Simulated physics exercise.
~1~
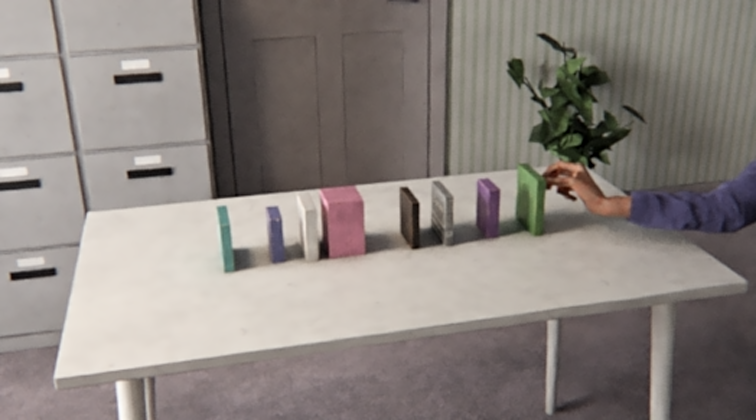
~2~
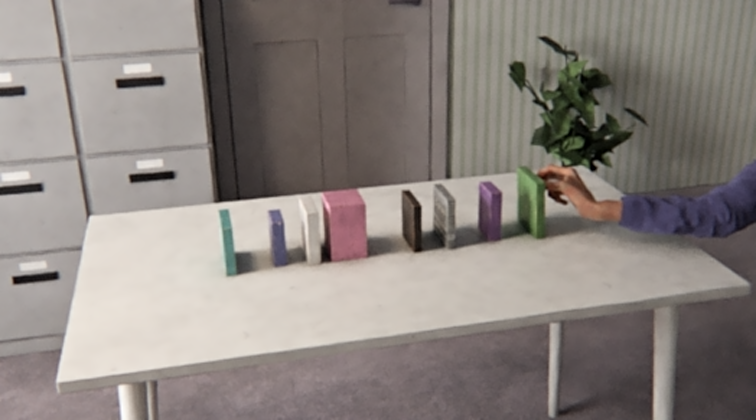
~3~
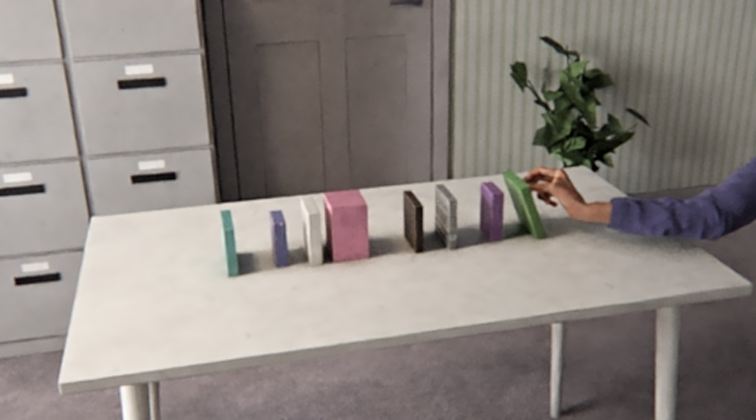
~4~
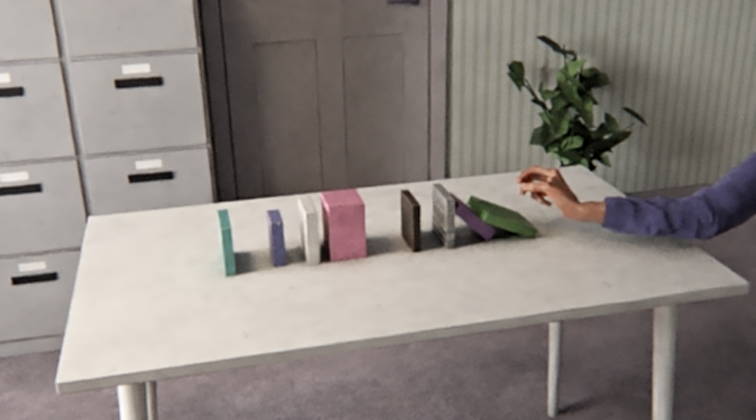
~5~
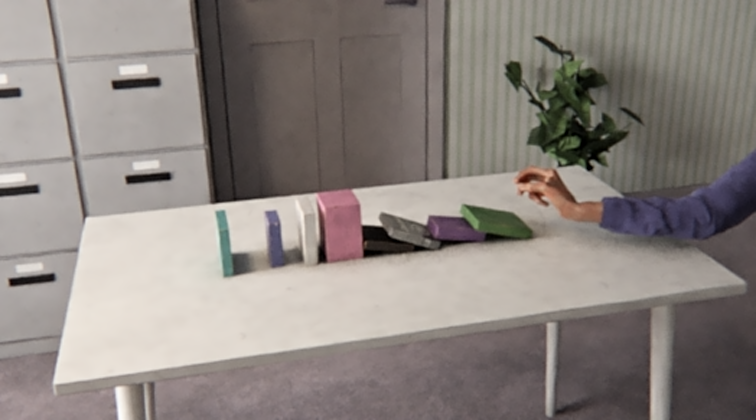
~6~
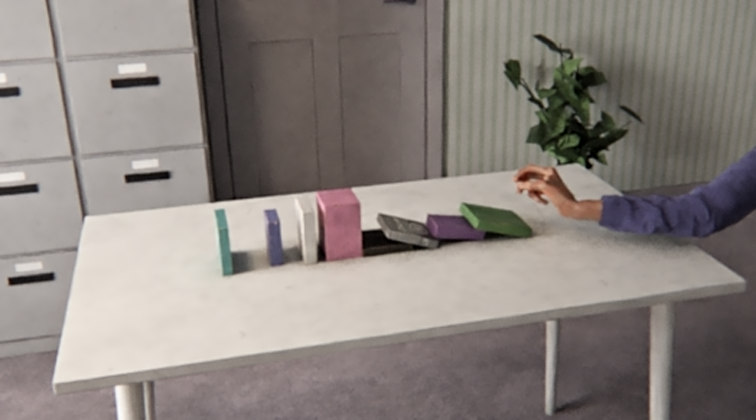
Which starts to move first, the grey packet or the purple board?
The purple board starts to move first, tipping left while the grey packet is still upright.
